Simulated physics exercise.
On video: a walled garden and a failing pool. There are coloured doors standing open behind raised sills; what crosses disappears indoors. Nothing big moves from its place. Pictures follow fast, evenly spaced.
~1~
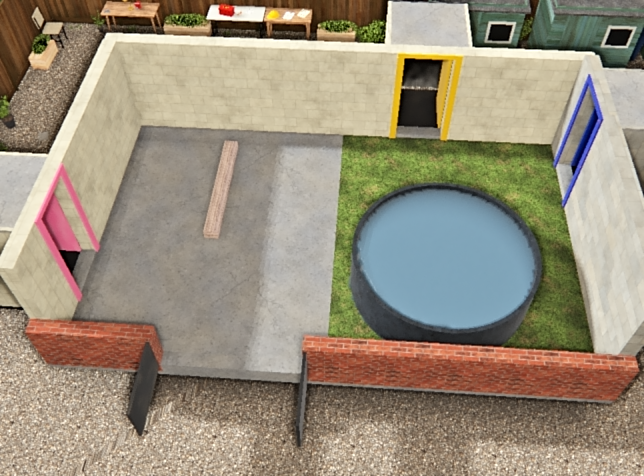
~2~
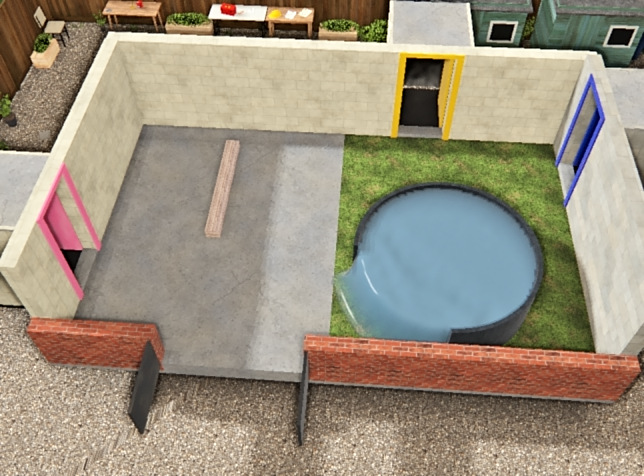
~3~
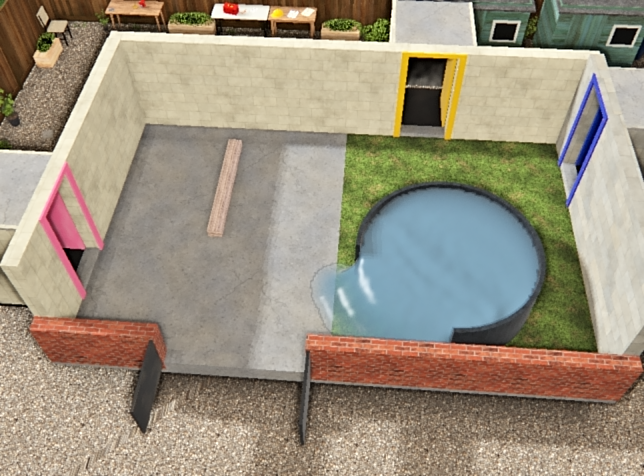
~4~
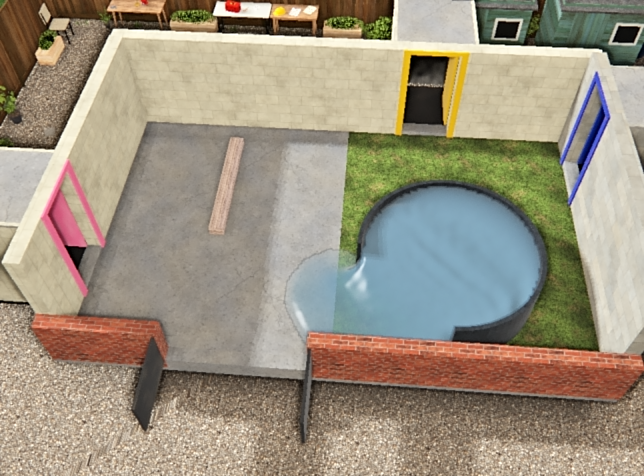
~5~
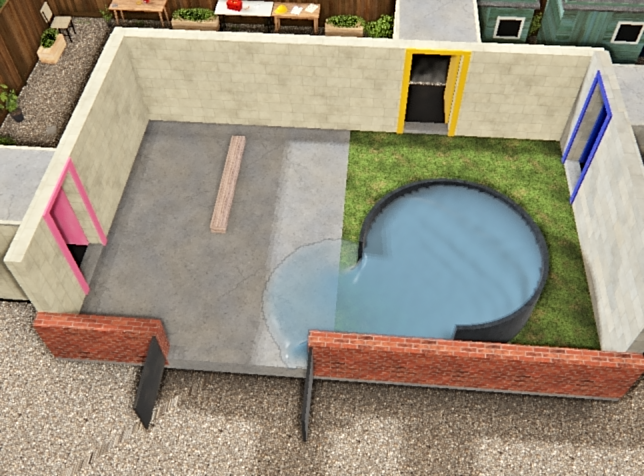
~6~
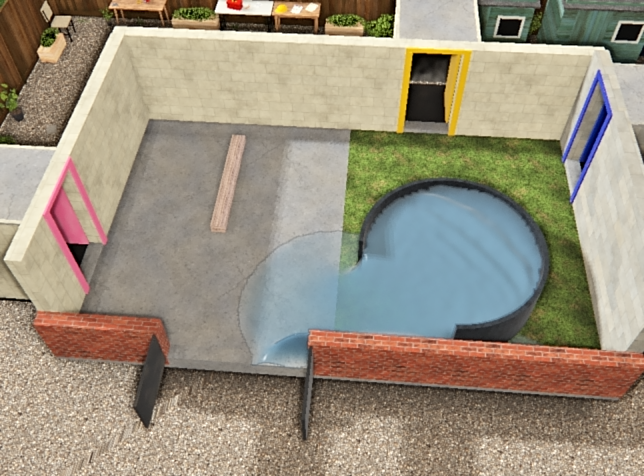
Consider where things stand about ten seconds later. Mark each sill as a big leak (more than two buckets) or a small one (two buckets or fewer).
Pink door: Big; blue door: Small; yellow door: Small.
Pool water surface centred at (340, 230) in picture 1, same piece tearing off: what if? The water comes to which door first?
That would be the one in pink.
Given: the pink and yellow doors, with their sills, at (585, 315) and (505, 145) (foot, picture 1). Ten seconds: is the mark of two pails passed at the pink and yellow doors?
Well, the pink door comes up short, but the yellow door comes up short.
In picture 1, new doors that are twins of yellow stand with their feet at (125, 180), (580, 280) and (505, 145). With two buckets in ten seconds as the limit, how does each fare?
In order: Exceeds it, falls short, falls short.
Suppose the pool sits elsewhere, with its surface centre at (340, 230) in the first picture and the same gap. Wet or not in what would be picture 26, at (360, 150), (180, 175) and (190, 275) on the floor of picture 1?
Result: Spared; inundated; inundated.
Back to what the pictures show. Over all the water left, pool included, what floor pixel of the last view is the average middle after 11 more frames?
The balance point is around (365, 292).
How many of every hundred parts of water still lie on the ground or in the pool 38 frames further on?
About 74 %.
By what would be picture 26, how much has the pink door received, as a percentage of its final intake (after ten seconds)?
About 45 per cent.
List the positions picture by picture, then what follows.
In the first frame, the round pool at (445, 254) is whole and still.
In the second frame, the front is at a hidden place, out from the gap at (381, 319).
In the third frame, water pours out at (382, 321) and has run to a hidden place.
In the fourth frame, the front is at a hidden place, out from the gap at (384, 321).
In the fifth frame, water pours out at (385, 319) and has run to a hidden place.
In the sixth frame, water pours out at (385, 319) and has run to a hidden place.
A moment on, water covers 30 % of the floor; the pink door not reached, the blue door not reached, the yellow door not reached.
Next, water covers 40 % of the floor; the pink door over two buckets in, the blue door not reached, the yellow door not reached.
Then, water covers 60 % of the floor; the pink door far over two buckets in, the blue door not reached, the yellow door not reached.
Later, water covers 75 % of the floor; the pink door far over two buckets in, the blue door not reached, the yellow door not reached.
In the end, water covers 95 % of the floor; the pink door far over two buckets in, the blue door wet at the sill, nothing in, the yellow door wet at the sill, nothing in.
